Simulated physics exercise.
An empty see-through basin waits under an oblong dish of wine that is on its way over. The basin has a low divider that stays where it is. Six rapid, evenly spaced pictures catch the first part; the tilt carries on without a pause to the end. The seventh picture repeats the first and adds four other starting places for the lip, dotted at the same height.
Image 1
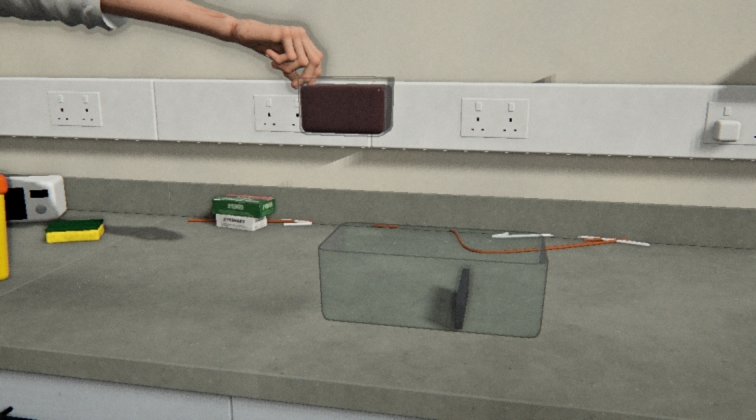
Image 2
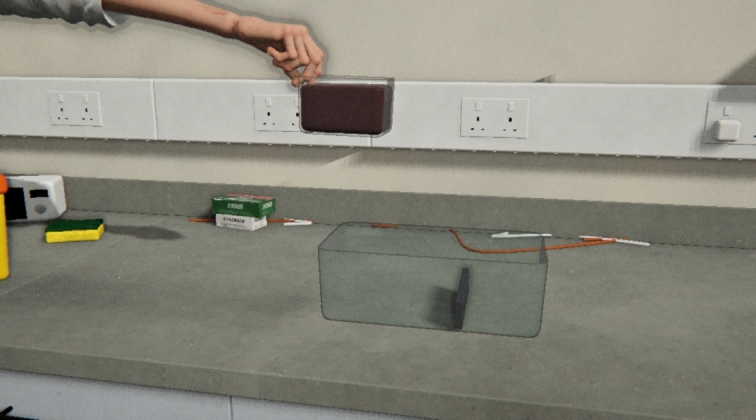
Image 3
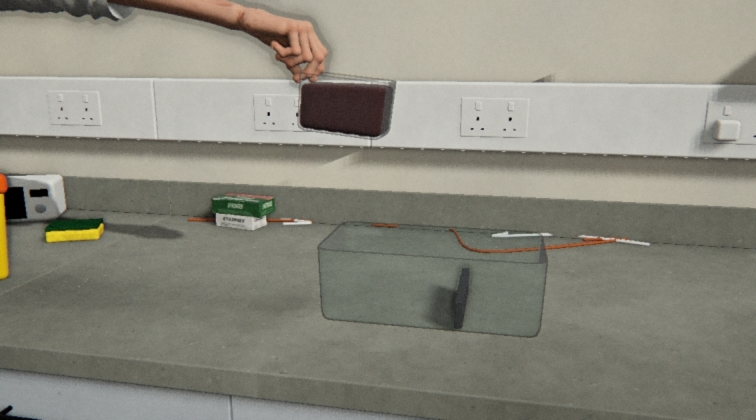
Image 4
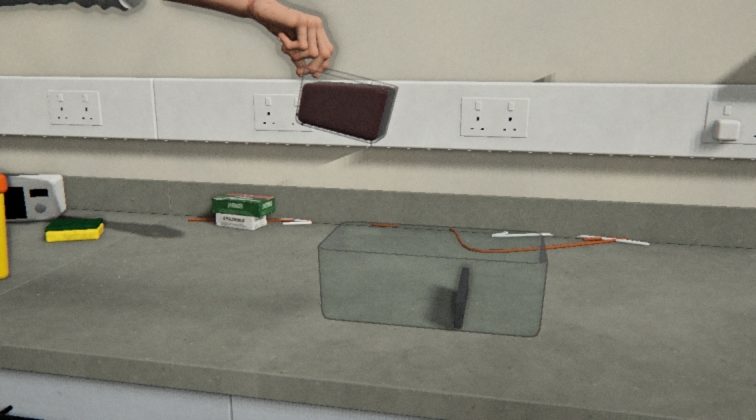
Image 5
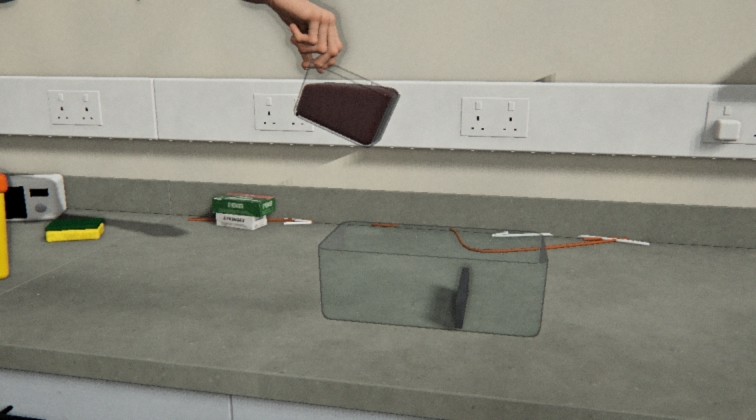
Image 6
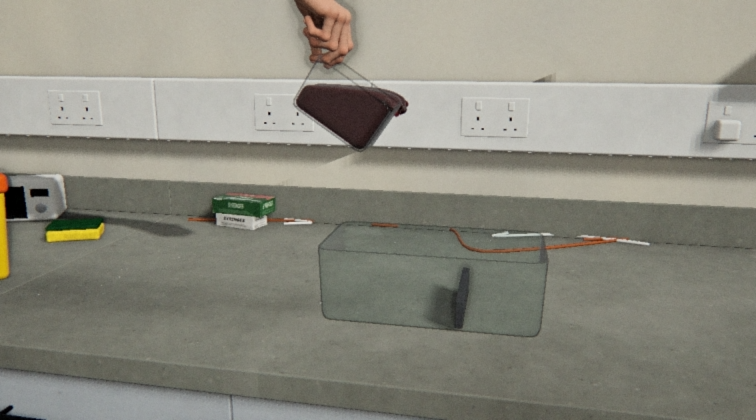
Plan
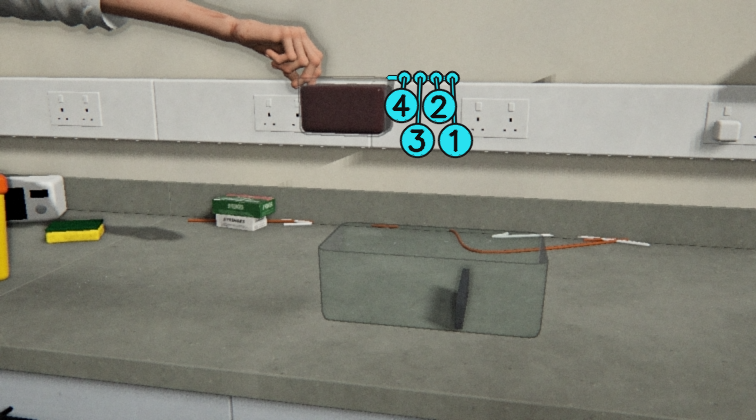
On a grey worktop below a row of wall sockets stands an empty see-through basin, while a hand holds an oblong clear dish of dark red wine above it. The hand gradually tilts the dish down to the right, and wine just begins to slip over its lip.
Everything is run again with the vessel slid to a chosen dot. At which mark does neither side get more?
4 is best.
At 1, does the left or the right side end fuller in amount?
More ends on the right.
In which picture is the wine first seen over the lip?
In picture 5.
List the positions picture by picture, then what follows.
In the first picture, upright, lip at (388, 77); basin from (322, 317) to (540, 337); top of the wall at (463, 284); nothing has left yet.
In the second picture, upright, lip at (389, 78); nothing has left yet.
In the third picture, tipped about 6°, lip at (391, 81); nothing has left yet.
In the fourth picture, tipped about 13°, lip at (393, 87); nothing has left yet.
In the fifth picture, tipped about 23°, lip at (395, 95); wine is over the lip, down to (395, 95).
In the sixth picture, tipped about 34°, lip at (396, 105); wine is over the lip, down to (399, 113).
In cyan, 1 at (452, 78); 2 at (436, 78); 3 at (420, 78); 4 at (404, 77).
With 1, about 16 % ends left of the wall and 82 % right of it; 3 % is lost outside.
With 2, about 21 % ends left of the wall and 75 % right of it; 3 % is lost outside.
With 3, about 34 % ends left of the wall and 63 % right of it; 3 % is lost outside.
With 4, about 51 % ends left of the wall and 46 % right of it; 3 % is lost outside.
